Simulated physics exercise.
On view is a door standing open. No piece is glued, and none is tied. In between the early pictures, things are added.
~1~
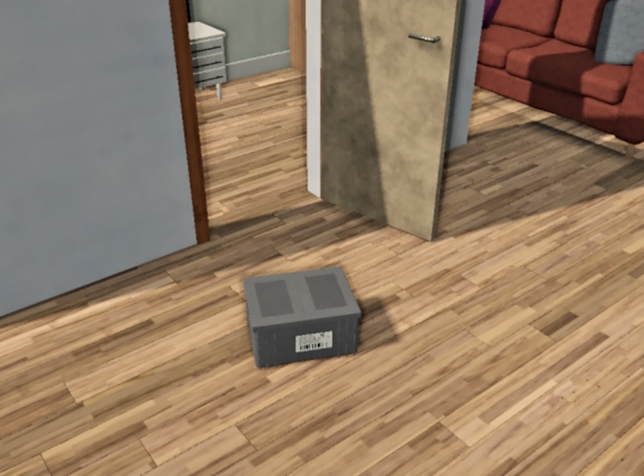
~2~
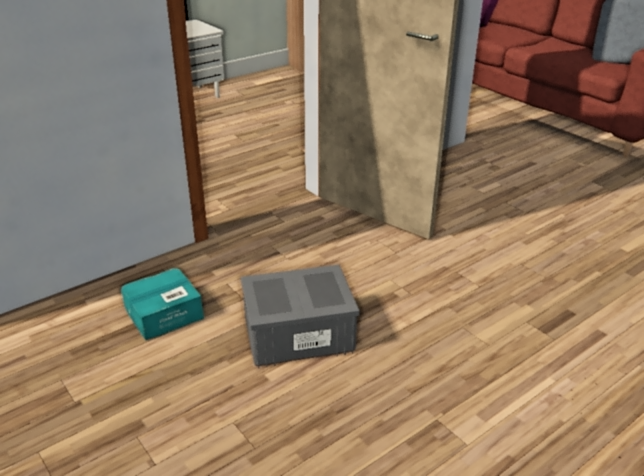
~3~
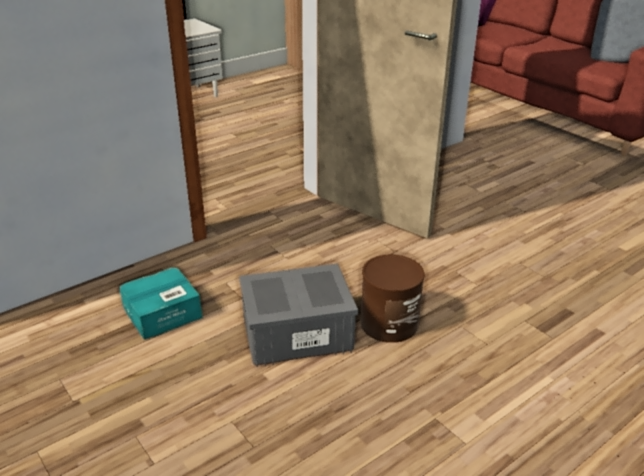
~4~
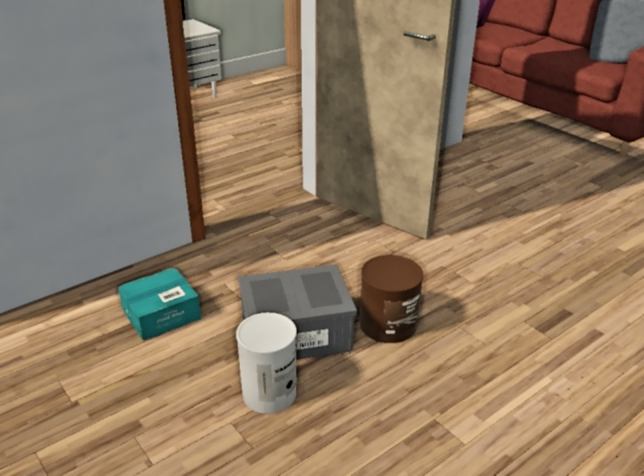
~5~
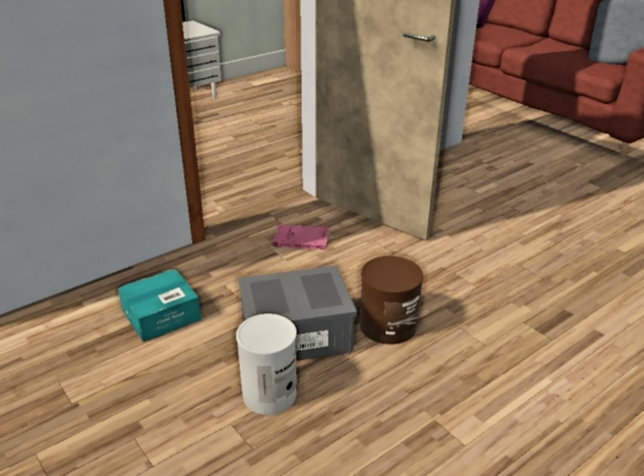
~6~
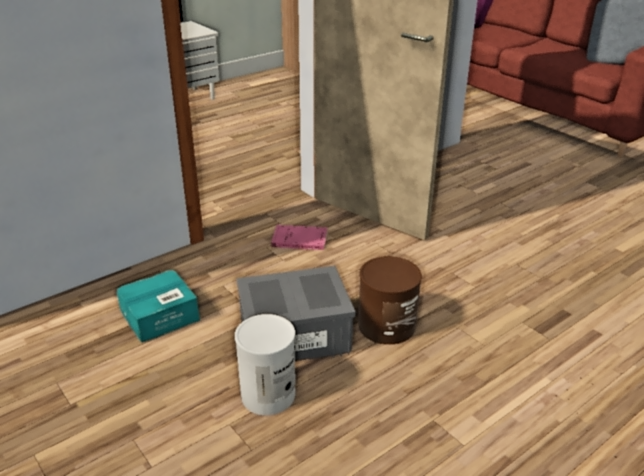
Nothing moves on its own except the view, which drifts very slightly while objects appear one after another on a wood floor, seen from above. A grey tote sits there first, then a turquoise parcel appears at left, a brown pail at right, a white pail in front and a pink book behind. The beige door stays wide open, with a red sofa beyond at upper right.
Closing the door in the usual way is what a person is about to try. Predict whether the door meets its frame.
It meets the frame.
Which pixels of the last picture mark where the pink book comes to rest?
The object finishes roughly at pixel (203, 210).
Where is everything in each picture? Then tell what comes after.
In the first picture, door wide open and still; grey tote (300, 316).
In the second picture, door wide open and still; turquoise parcel (162, 303).
In the third picture, door wide open and still; grey tote (297, 314); brown pail (391, 298).
In the fourth picture, door wide open and still; turquoise parcel (160, 303); white pail (268, 364).
In the fifth picture, door wide open and still; grey tote (296, 315); brown pail (390, 300).
In the sixth picture, door wide open and still; pink book (300, 237); turquoise parcel (158, 305).
Then, 0.80 s on from there, open by 65°.
Then, 1.10 s on from there, open by 40°; pink book shifted about its own width near (266, 239).
Then, 1.30 s on from there, open by 23°; pink book shifted about its own width near (240, 233).
Then, 1.60 s on from there, open by 1°; pink book shifted well along near (210, 216).
In the end, open by 0°; moved from the start, pink book; the other 4 unmoved. At the end, from the last picture's camera, pink book near (203, 210).
